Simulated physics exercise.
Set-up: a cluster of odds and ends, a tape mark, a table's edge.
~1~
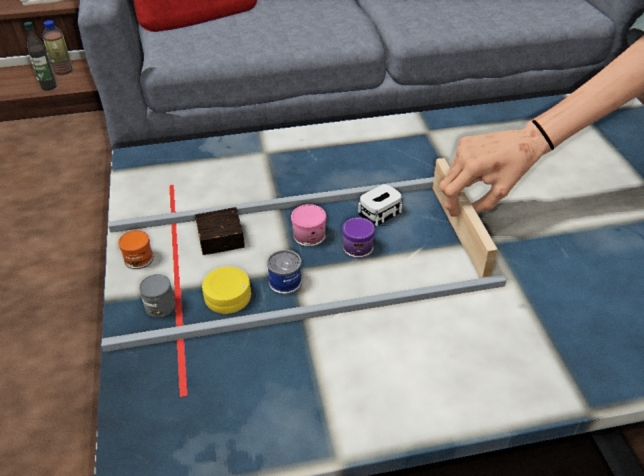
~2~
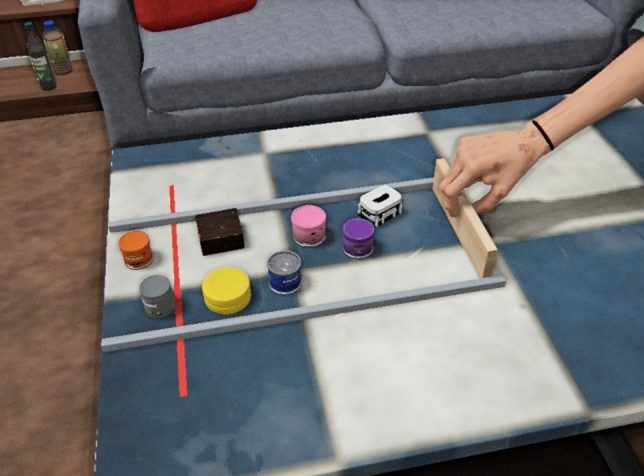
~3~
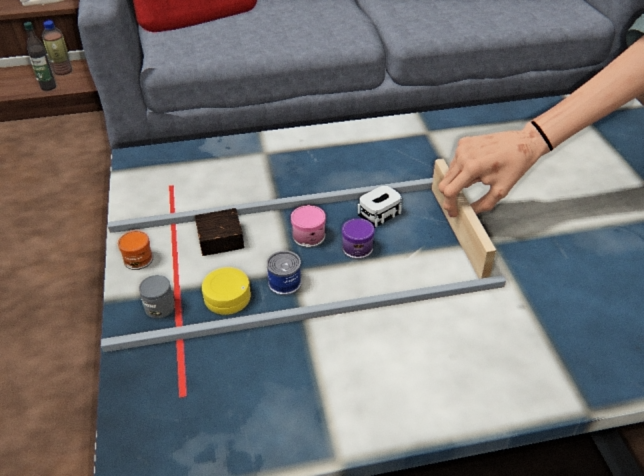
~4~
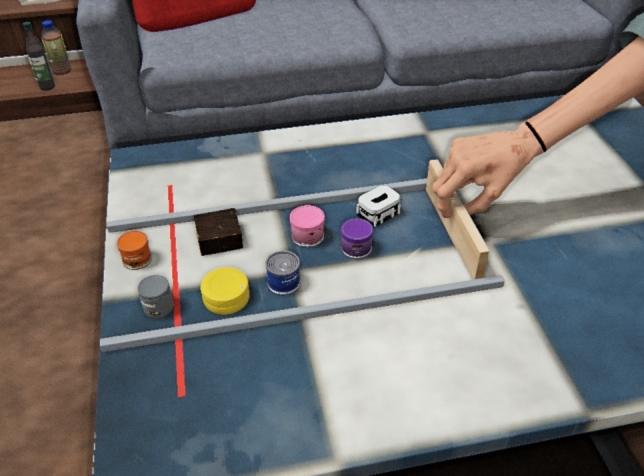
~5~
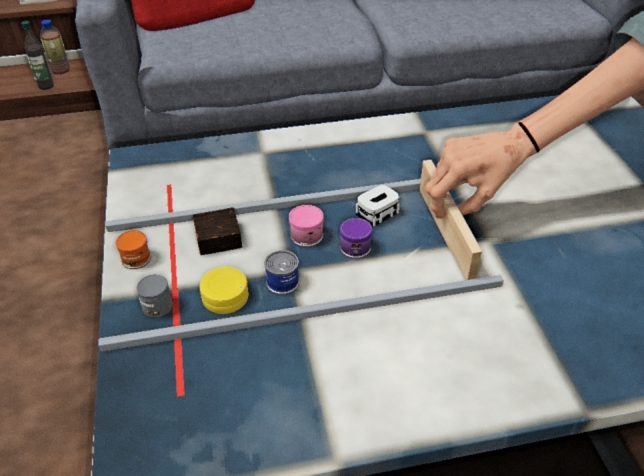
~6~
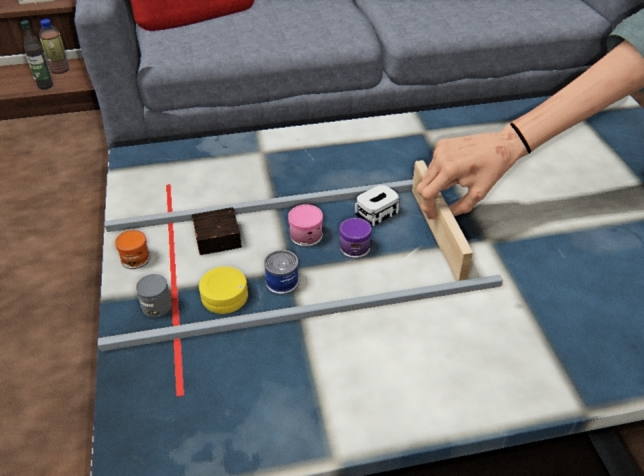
In this clip, a hand holds a wooden board upright between two rails on a checkered table and slides it slightly left, while the tins, tubs, dark box and white case near the red tape line stay practically still.
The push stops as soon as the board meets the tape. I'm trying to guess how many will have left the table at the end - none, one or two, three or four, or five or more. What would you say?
Ha, one or two come down.
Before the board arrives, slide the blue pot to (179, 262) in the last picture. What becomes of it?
Here the blue pot sits tight.
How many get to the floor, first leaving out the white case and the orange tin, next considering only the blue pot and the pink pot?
First 1, then 1.
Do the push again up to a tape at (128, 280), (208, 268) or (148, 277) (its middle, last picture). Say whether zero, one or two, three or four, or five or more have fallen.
Going through the tapes in order, the count is three to four, then no fall at all, then 3 or 4.
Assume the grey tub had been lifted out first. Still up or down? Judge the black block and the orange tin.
Looking at the two, the black block stays up top and the orange tin ends up below.
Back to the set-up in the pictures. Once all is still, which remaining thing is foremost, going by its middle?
That's the black block.
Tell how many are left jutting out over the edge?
The number overhanging is 2.
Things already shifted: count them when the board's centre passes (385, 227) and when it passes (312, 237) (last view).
First 1, after that 3.
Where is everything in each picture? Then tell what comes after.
In the first picture, orange tin (136, 250); grey tub (158, 296); yellow lid (227, 290); board (462, 216); tape (177, 274).
In the second picture, grey tub (158, 296); white case (380, 206).
In the third picture, yellow lid (226, 291); blue pot (284, 273).
In the fourth picture, orange tin (135, 250); board (455, 217).
In the fifth picture, grey tub (155, 296); purple tin (356, 238).
In the sixth picture, orange tin (133, 250); grey tub (154, 296); yellow lid (224, 290); board (440, 219); tape (173, 273).
A little later, none off yet; orange tin at rest near (133, 250); grey tub at rest near (154, 296); yellow lid at rest near (224, 290).
Next, none off yet; orange tin at rest near (133, 250); grey tub at rest near (154, 296); yellow lid shifted a little near (206, 294).
When it is over, the number that fall off is one or two; down, grey tub and orange tin.
